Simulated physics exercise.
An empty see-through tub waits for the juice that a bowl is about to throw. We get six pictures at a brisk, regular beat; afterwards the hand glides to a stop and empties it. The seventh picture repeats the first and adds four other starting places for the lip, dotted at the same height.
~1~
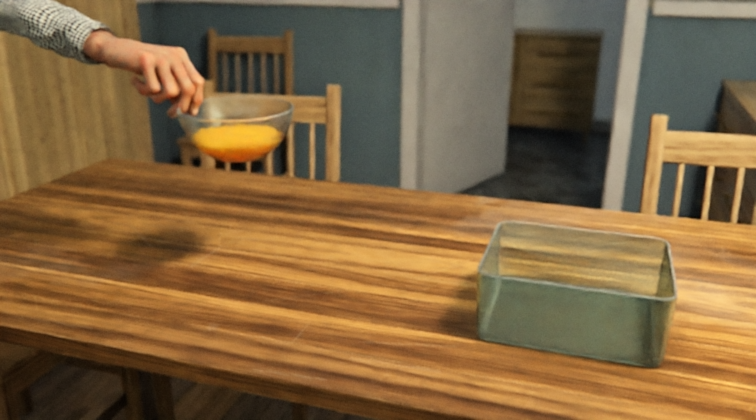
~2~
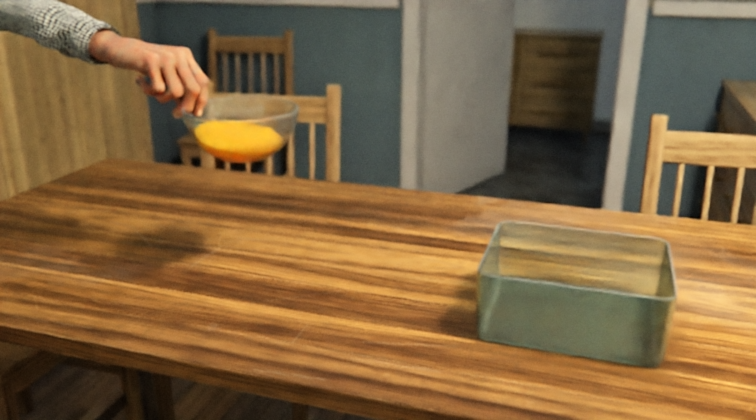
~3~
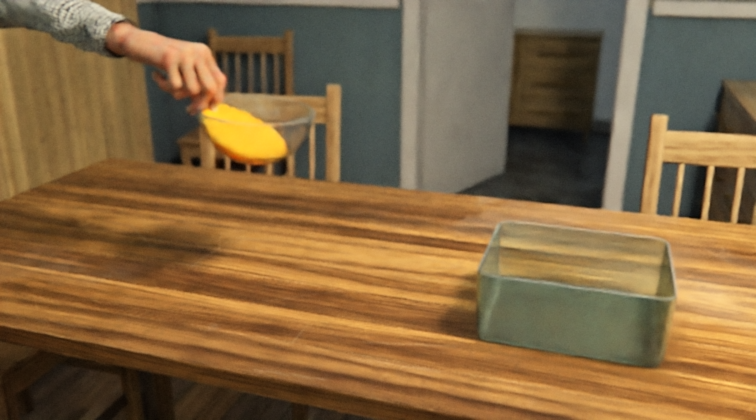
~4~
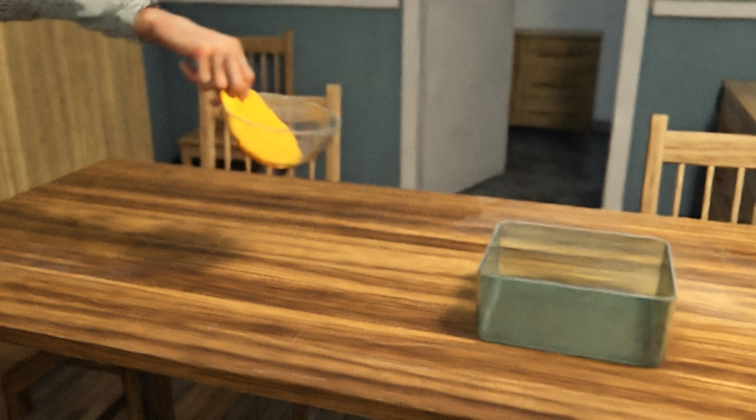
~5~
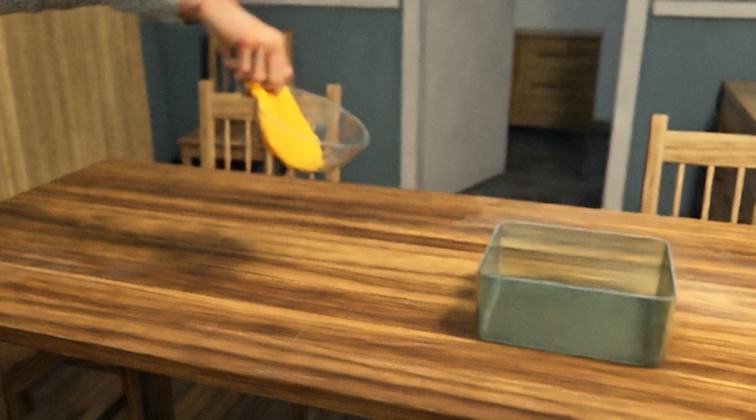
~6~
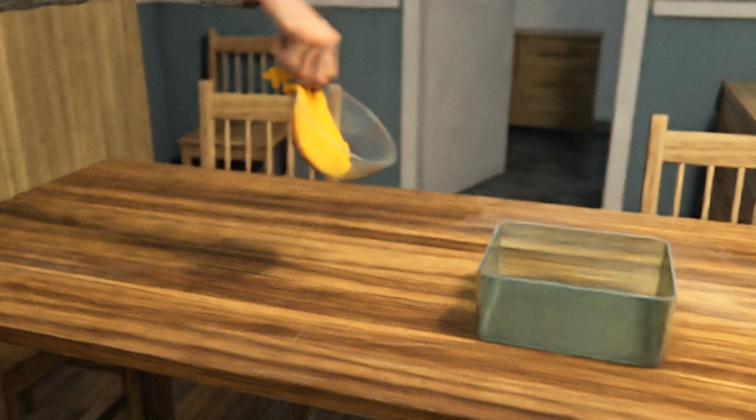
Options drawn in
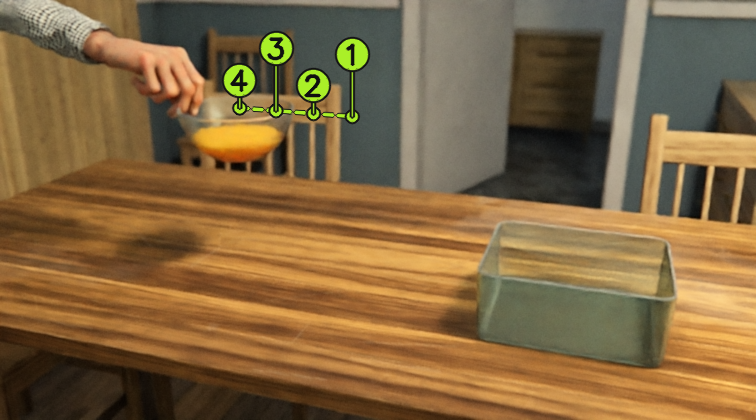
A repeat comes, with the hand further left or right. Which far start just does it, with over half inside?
2 is the one.
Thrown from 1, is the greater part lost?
No, not at all.
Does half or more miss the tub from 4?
Yes.
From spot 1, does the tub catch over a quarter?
Yes.
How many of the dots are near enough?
Two of them.
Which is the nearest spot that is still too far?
It is 3.
On the marked copy, 1 at (352, 116); 2 at (313, 113); 3 at (276, 110); 4 at (239, 108).
Choosing 1, about 77 % lands in the tub, 13 % falls short and 10 % goes beside or beyond.
Choosing 2, about 66 % lands in the tub, 29 % falls short and 5 % goes beside or beyond.
Choosing 3, about 28 % lands in the tub, 61 % falls short and 11 % goes beside or beyond.
Choosing 4, about 9 % lands in the tub, 86 % falls short and 5 % goes beside or beyond.
